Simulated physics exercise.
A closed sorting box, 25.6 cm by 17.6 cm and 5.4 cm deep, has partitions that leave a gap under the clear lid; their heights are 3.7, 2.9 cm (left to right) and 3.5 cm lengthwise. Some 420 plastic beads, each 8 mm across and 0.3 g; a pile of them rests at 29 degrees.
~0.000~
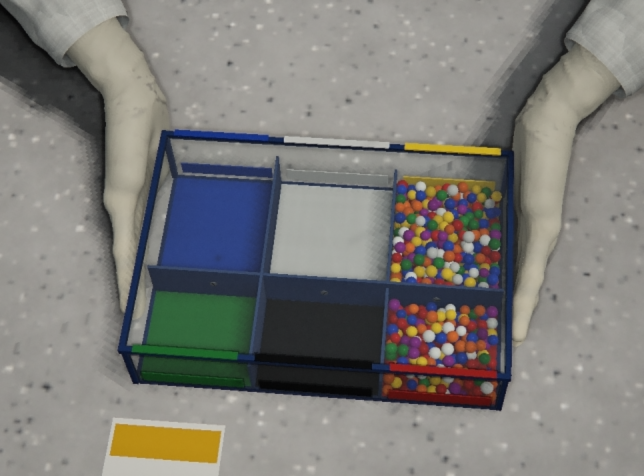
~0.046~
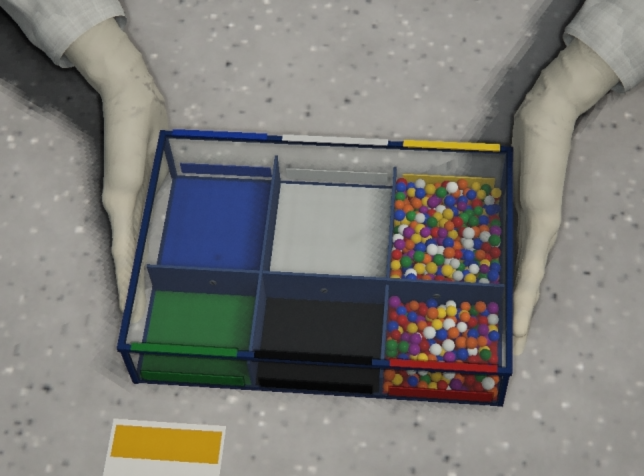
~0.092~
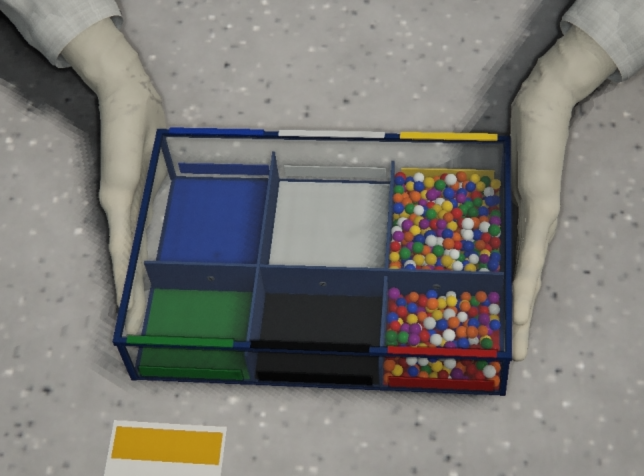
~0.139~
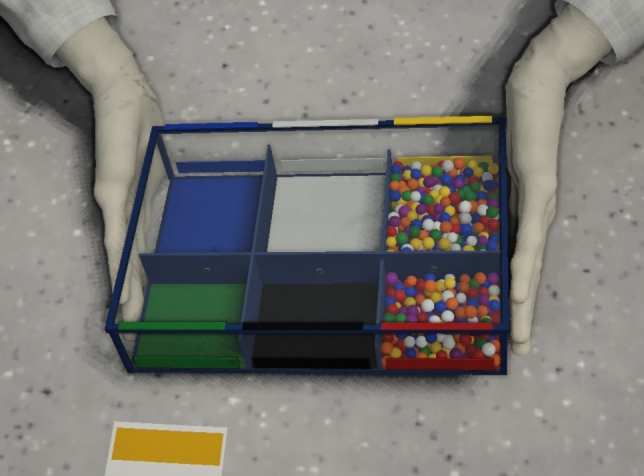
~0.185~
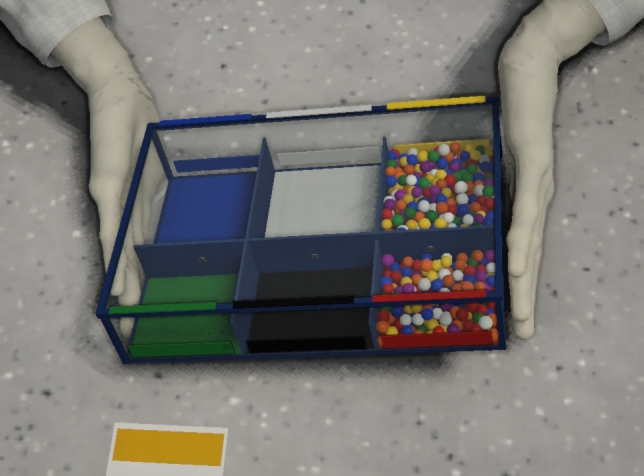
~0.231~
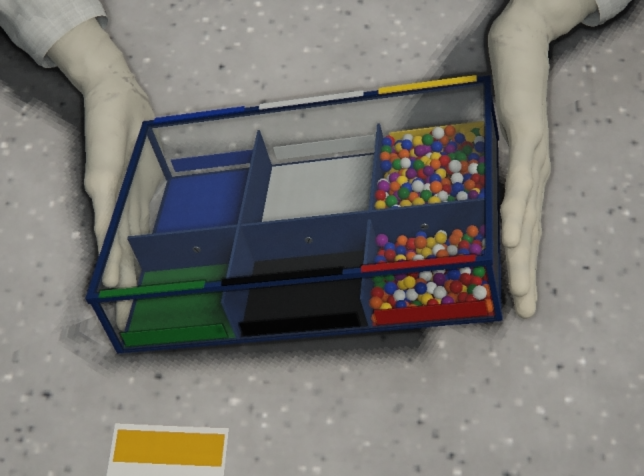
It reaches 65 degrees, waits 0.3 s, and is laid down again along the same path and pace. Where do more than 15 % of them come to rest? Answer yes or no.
Red yes, blue no, green no, yellow yes, white yes, black no.
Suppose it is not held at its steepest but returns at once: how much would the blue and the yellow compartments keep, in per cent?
Blue 0, yellow 45.
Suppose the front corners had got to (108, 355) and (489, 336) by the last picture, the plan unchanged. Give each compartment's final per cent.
Red 30; blue 0; green 5; yellow 45; white 15; black 5.
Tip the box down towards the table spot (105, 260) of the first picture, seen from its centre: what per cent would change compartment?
Some 35 per cent.
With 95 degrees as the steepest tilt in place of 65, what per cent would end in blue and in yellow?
In that case blue 25; yellow 25.
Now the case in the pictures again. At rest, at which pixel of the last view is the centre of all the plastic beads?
Near (412, 223).
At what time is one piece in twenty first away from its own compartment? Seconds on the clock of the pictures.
Near 0.70 s.
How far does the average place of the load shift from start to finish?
Roughly 4.5 cm.
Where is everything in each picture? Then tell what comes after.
In the first picture, box tilt 0 degrees, front corners at (125, 347) and (505, 375); red 35 %, yellow 65 %.
In the second picture, box tilt 1 degrees, front corners at (124, 345) and (506, 369).
In the third picture, box tilt 4 degrees, front corners at (120, 339) and (506, 354), lowest corner left back.
In the fourth picture, box tilt 9 degrees, front corners at (112, 326) and (502, 326), lowest corner left back.
In the fifth picture, box tilt 14 degrees, front corners at (104, 311) and (496, 294), lowest corner left back.
In the sixth picture, box tilt 19 degrees, front corners at (94, 296) and (486, 258), lowest corner left back; red 35 %, yellow 65 %. Its pace works out near 110 degrees a second.
After 0.90 s, tilt 65 degrees; red 30 %, yellow 55 %, white 15 %.
Then, at 1.34 s, tilt 35 degrees; red 25 %, blue 5 %, yellow 50 %, white 20 %.
Then, at 1.86 s, tilt 0 degrees; red 25 %, blue 5 %, yellow 50 %, white 20 %.
In the end, at 2.3 s, red 25 %, blue 5 %, green 0 %, yellow 50 %, white 20 %, black 0 %.
